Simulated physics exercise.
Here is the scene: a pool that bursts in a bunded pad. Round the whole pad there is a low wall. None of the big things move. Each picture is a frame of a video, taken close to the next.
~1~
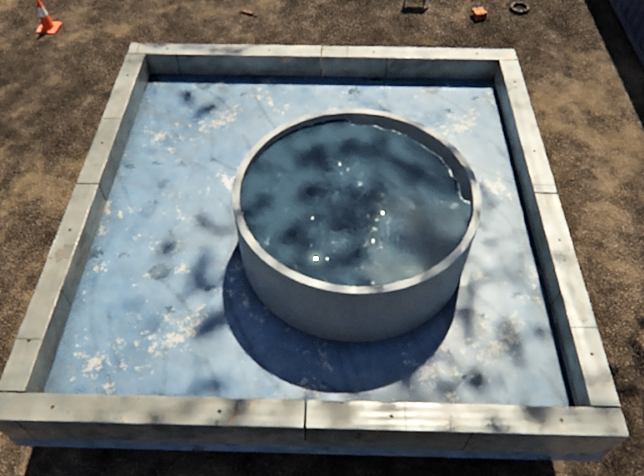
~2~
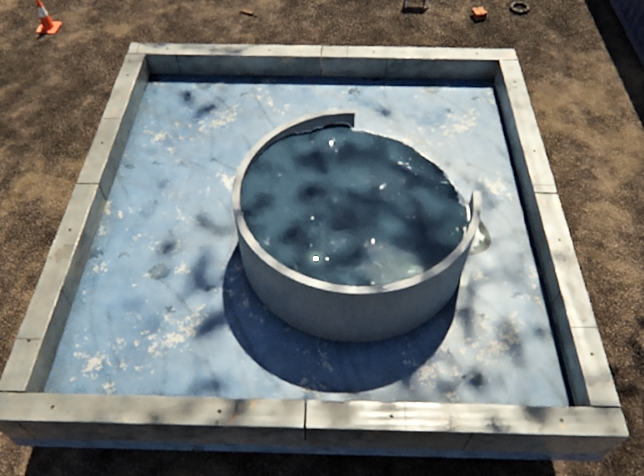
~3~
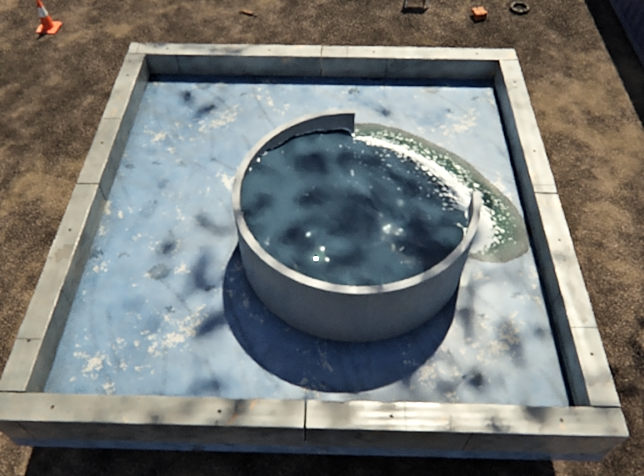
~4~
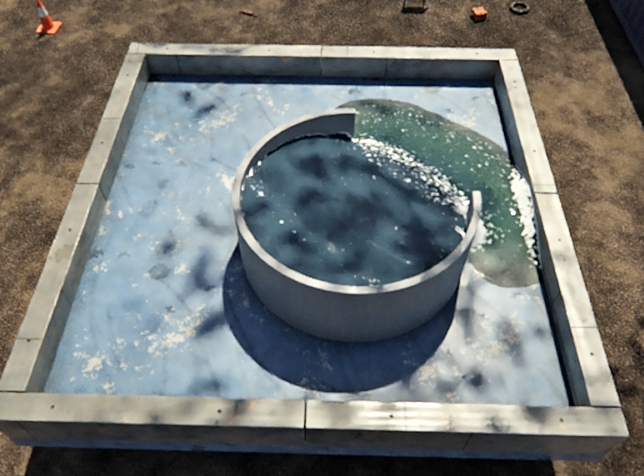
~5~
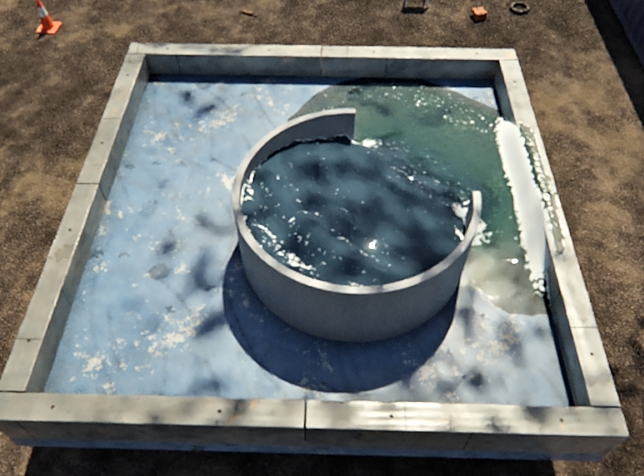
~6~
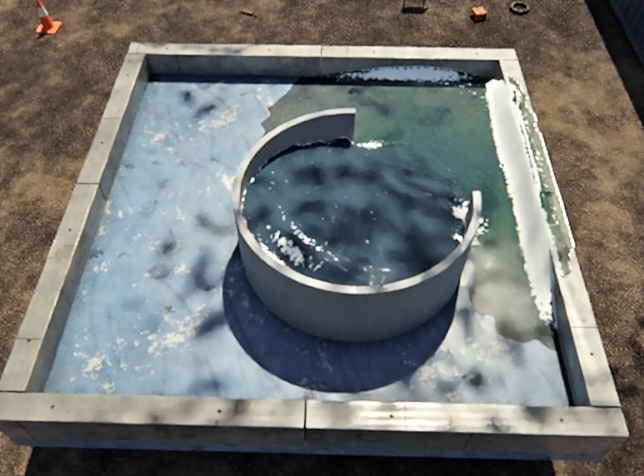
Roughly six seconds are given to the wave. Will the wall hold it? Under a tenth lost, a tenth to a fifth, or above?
Seems the part that spills out comes in at a tenth to a fifth.
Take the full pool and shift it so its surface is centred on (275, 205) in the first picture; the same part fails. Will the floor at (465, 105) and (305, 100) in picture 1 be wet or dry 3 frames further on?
In the order asked: Soaked and soaked.
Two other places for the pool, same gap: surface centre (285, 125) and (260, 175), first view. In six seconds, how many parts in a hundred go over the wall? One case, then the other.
14 %, then 8 %.
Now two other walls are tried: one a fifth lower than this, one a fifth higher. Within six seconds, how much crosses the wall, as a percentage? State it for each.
The first case gives roughly 22 in a hundred and the second roughly 8 in a hundred.
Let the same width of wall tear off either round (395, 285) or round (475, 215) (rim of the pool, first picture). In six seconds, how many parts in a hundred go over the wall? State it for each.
About 18% and 16%.
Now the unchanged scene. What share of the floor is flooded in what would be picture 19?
60 %.
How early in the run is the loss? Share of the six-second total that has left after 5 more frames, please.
Near 20 in a hundred, I reckon.
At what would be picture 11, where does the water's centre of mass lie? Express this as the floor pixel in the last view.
It is near (398, 199).
A moment on, water covers 30 % of the floor; the low wall has let 1 % over.
Next, water covers 35 % of the floor; the low wall has let 3 % over.
Then, water covers 50 % of the floor; the low wall has let 12 % over.
Later, water covers 80 % of the floor; the low wall has let 13 % over.
In the end, water covers 80 % of the floor; the low wall has let 13 % over.
